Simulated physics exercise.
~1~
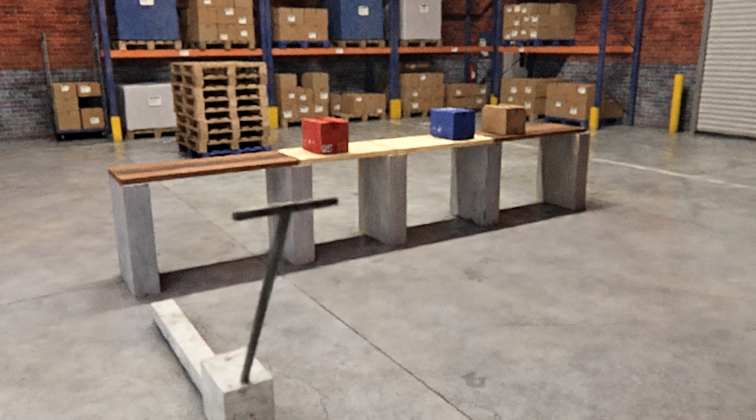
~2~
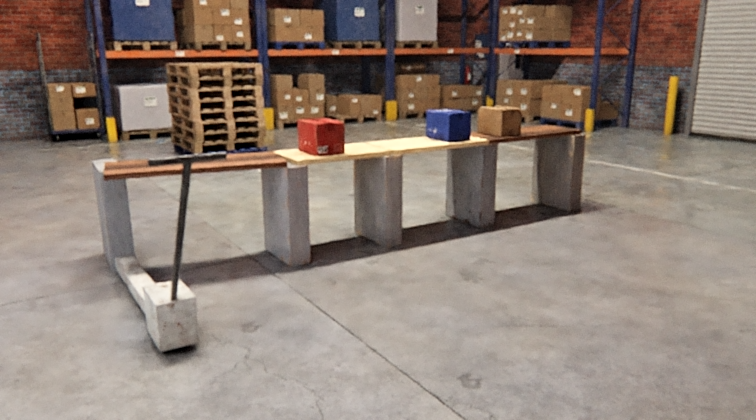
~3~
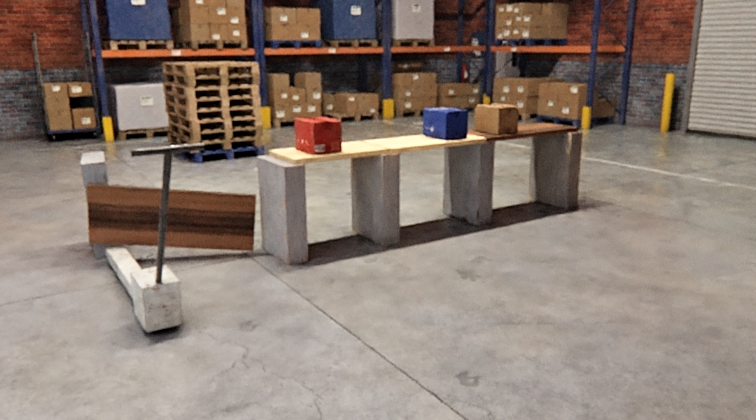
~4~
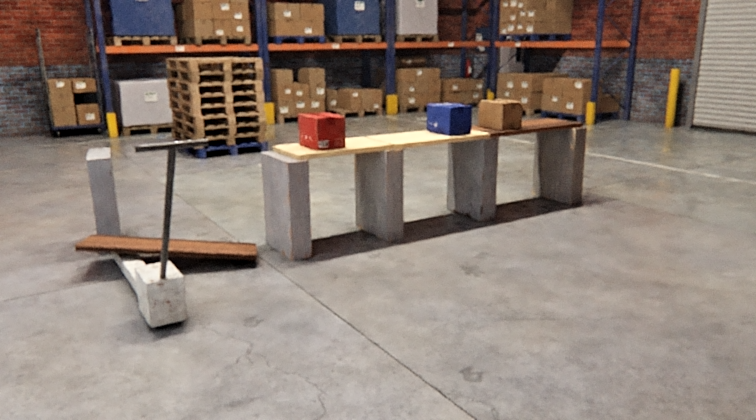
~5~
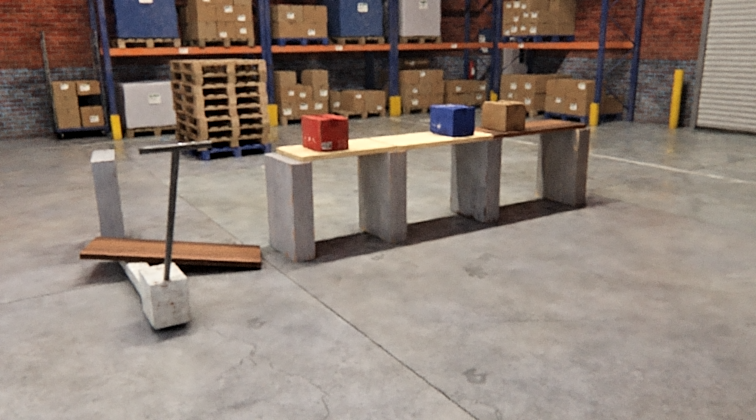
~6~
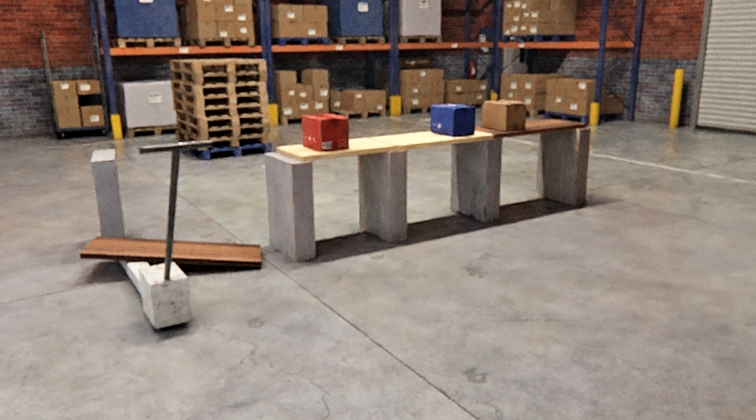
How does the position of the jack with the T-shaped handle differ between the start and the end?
At the start the jack is out in front of the row, closer to the viewer. By the end it is farther left and farther back, by the fallen brown board.
